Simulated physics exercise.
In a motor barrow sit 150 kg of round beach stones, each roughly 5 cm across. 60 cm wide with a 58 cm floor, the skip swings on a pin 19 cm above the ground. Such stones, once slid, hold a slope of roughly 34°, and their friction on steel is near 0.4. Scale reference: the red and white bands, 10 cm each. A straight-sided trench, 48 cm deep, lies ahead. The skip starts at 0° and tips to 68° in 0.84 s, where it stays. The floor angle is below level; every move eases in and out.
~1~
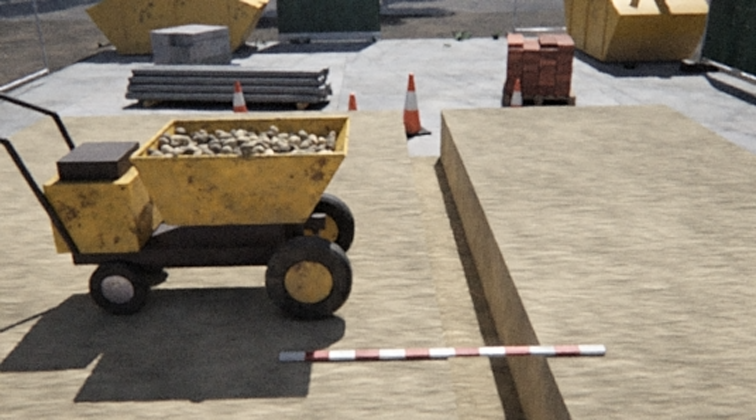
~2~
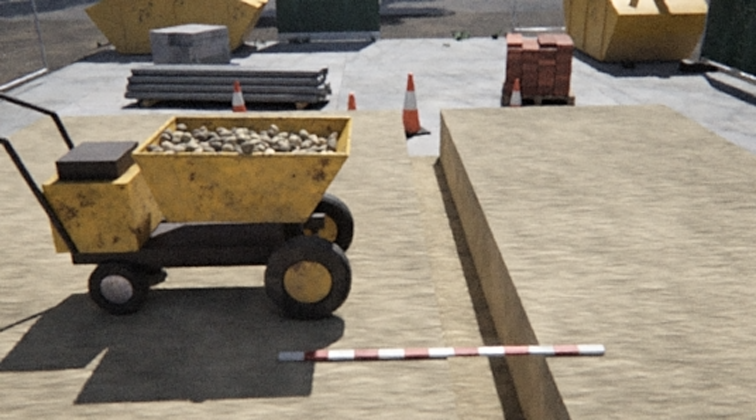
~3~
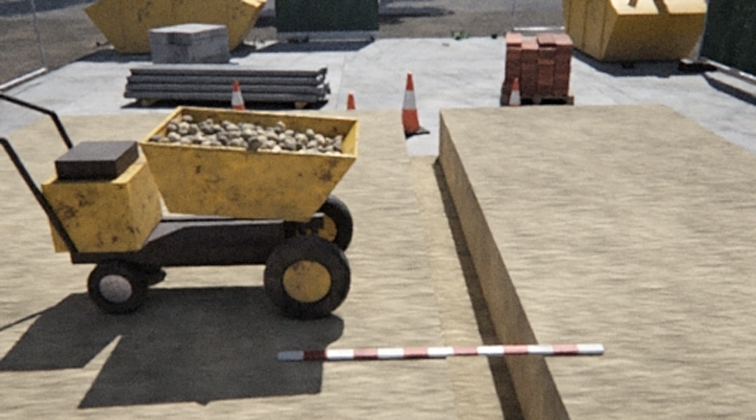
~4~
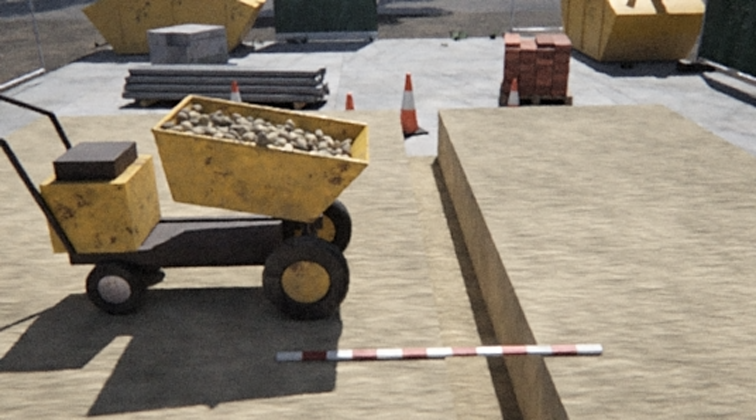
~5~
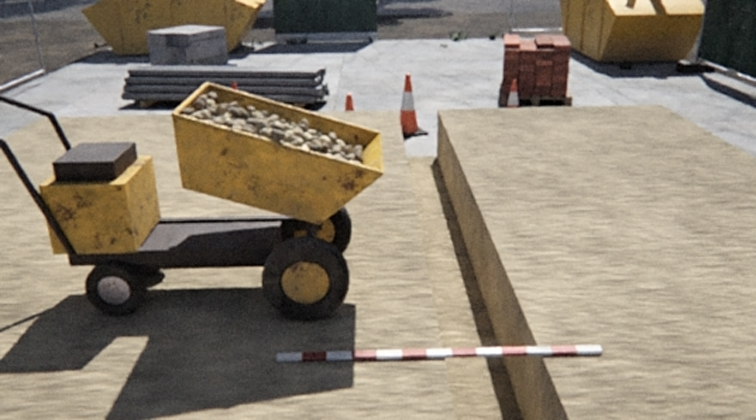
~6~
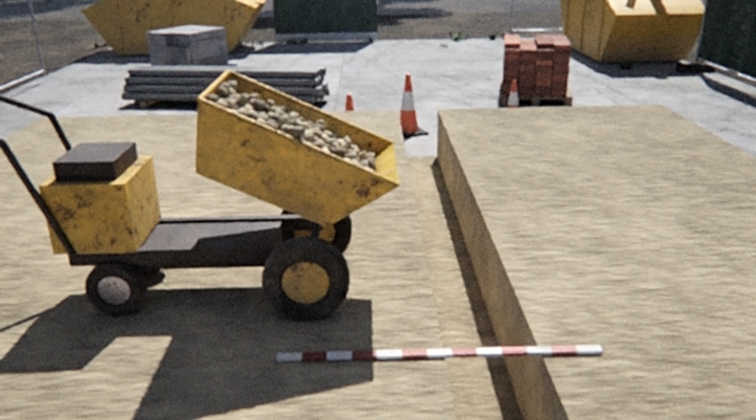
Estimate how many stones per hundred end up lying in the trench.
79 %.
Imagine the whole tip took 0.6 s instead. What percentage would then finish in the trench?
With that timing, about 70 per cent.
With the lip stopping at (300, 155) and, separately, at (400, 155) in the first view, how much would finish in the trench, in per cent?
About 85 per cent first, then about 40 per cent.
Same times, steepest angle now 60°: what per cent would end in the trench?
Then roughly 55 percent.
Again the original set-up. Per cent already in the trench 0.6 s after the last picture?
Roughly 30% by that time.
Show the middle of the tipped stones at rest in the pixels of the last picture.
Roughly at pixel (479, 353).
Then, 0.3 s after the last picture the floor is at 57°, 100 % in the skip; the foremost stones are at (426, 217).
Then, 0.6 s after the last picture the floor is at 68°, 69 % in the skip, 29 % in the trench, 2 % past the trench; the foremost stones are at (536, 293).
Then, 0.9 s after the last picture the floor is at 68°, 32 % in the skip, 50 % in the trench, 18 % past the trench; the foremost stones are at (661, 276).
Then, 2.9 s after the last picture the floor is at 68°, 3 % in the skip, 79 % in the trench, 18 % past the trench; the foremost stones are past the picture's edge.
